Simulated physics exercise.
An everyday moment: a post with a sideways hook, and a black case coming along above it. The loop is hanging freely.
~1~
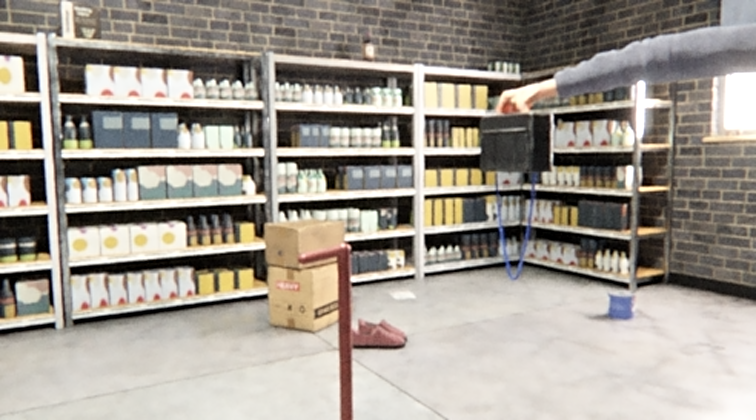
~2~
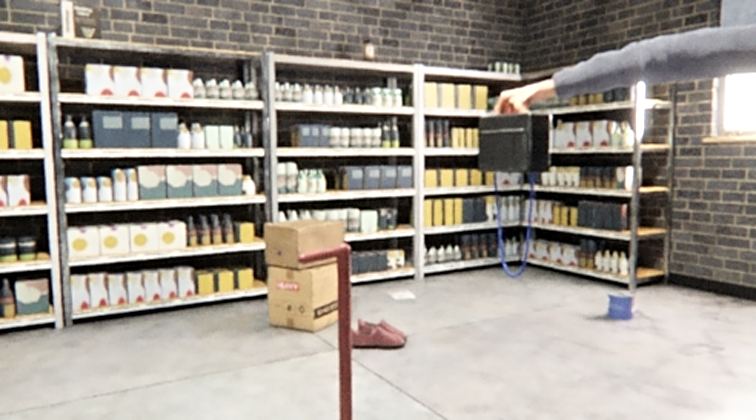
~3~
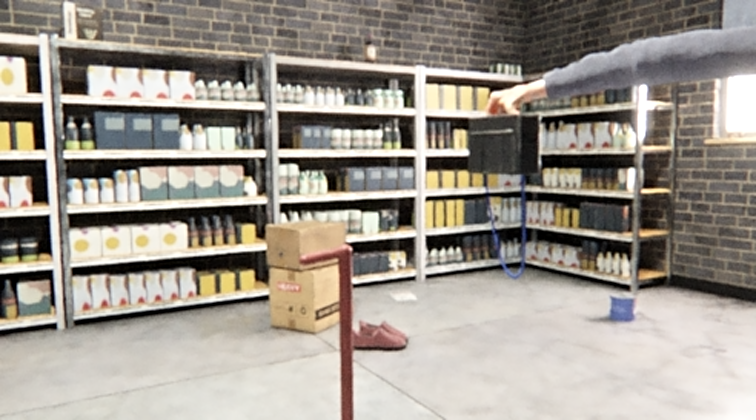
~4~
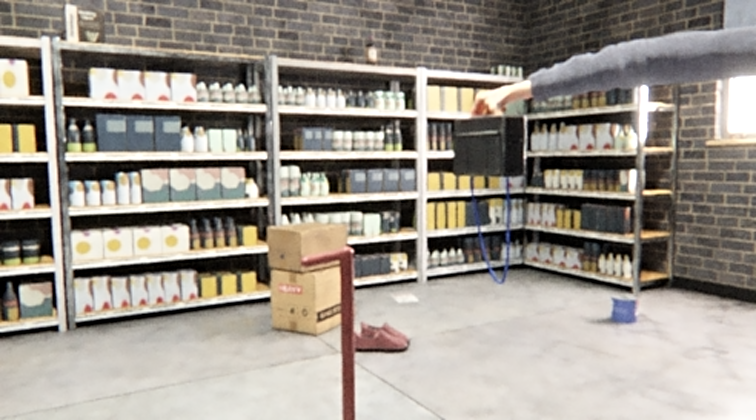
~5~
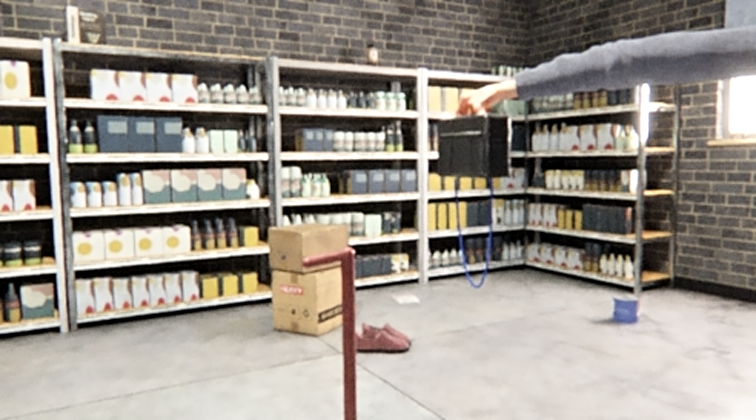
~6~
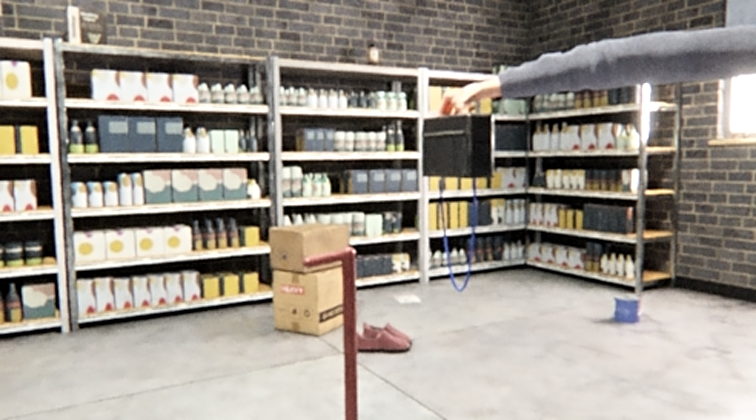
An arm in a grey sleeve held a black case with a blue loop dangling beneath it, and carried it slowly leftward in front of the stocked shelves, toward the side where a red post stood.
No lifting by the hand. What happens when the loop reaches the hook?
It keeps going.
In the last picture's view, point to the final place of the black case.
(192, 147).
Then, 1.62 s past the final frame, case past the post near (306, 146).
Then, 2.44 s past the final frame, case past the post near (211, 147).
When it is over, case past the post near (192, 147). The black case comes away clean.
